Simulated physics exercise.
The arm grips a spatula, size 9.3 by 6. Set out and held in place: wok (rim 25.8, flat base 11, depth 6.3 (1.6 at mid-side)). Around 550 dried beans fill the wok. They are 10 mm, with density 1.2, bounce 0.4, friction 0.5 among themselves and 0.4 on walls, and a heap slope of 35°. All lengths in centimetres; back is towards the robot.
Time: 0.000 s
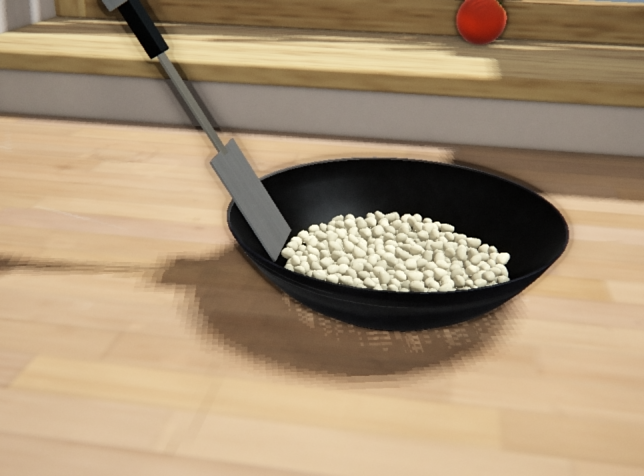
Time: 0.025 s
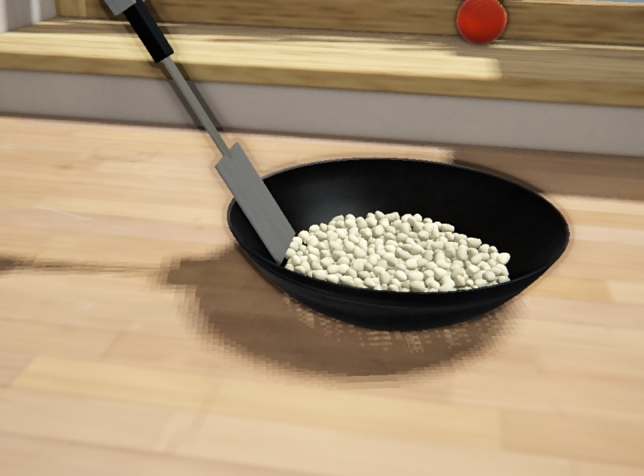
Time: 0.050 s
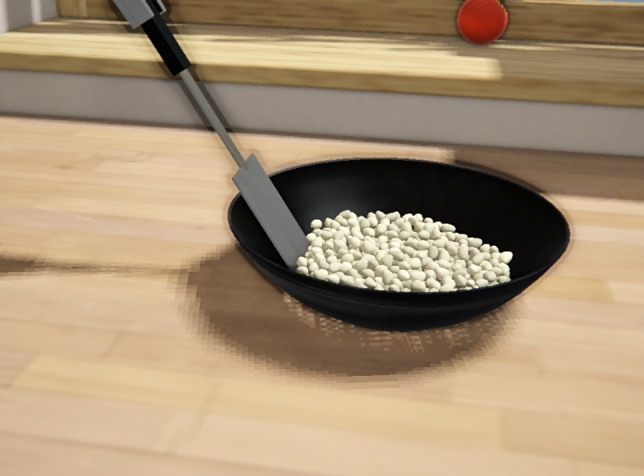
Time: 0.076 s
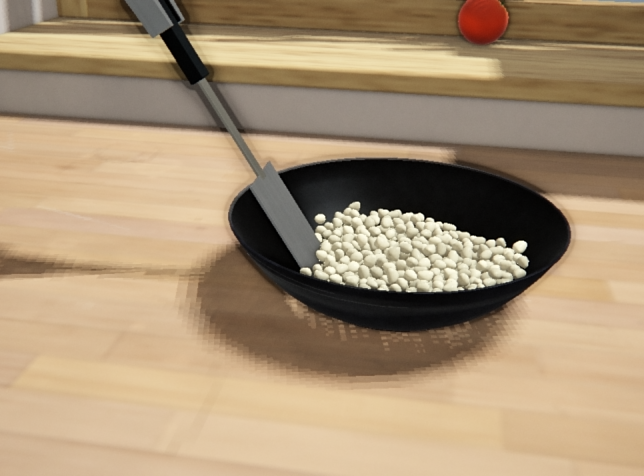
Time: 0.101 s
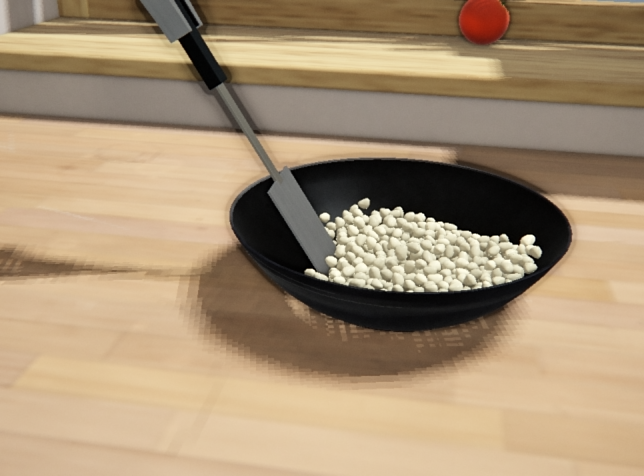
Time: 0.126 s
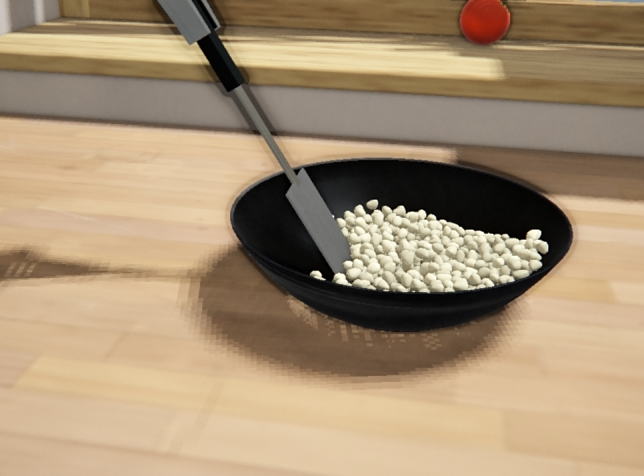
On a wooden surface, a spatula pushes white beans rightward inside a black wok.
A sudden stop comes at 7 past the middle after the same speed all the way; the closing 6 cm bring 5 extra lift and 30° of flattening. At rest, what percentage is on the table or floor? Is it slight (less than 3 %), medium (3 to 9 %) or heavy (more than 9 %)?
Slight.
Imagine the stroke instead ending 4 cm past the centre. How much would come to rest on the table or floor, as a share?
Estimate: Approx. 0 %.
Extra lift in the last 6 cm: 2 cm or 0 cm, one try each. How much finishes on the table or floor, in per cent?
Roughly 0 per cent, then 5 per cent.
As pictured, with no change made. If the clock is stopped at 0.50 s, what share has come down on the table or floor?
Some 0 per cent of the load.
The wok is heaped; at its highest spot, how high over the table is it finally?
Height at rest: Roughly 7.0 cm.
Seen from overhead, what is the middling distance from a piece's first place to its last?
Some 3 cm.
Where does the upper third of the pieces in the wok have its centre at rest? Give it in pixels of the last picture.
Centre: Roughly (505, 252).
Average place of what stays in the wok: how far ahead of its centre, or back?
It rests close to 4.0 centimetres ahead of centre.
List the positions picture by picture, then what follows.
The first picture shows the spatula top edge at (221, 150), sloping 58°; upper third of the load around (394, 261), from x 290 to 505, top at y 215; 550 in the wok.
The second picture shows the spatula top edge at (226, 153), sloping 58°; upper third of the load around (396, 261), from x 290 to 505, top at y 215.
The third picture shows the spatula top edge at (243, 165), sloping 58°; upper third of the load around (396, 258), from x 290 to 505, top at y 215.
The fourth picture shows the spatula top edge at (260, 174), sloping 58°; upper third of the load around (410, 257), from x 290 to 525, top at y 205.
The fifth picture shows the spatula top edge at (277, 178), sloping 58°; upper third of the load around (425, 259), from x 290 to 535, top at y 205.
The sixth picture shows the spatula top edge at (295, 181), sloping 58°; upper third of the load around (437, 257), from x 295 to 540, top at y 205; 550 in the wok.
After 0.20 s, sloping 58°, highest piece 6 above the table; 550 in the wok.
After 0.27 s, sloping 43°, highest piece 7 above the table; 550 in the wok.
After 0.50 s, sloping 28°, highest piece 7 above the table; 550 in the wok.
After 1.55 s, sloping 28°, highest piece 7 above the table; 550 in the wok.
In the end, 550 in the wok. That is 0 % on the table or floor.
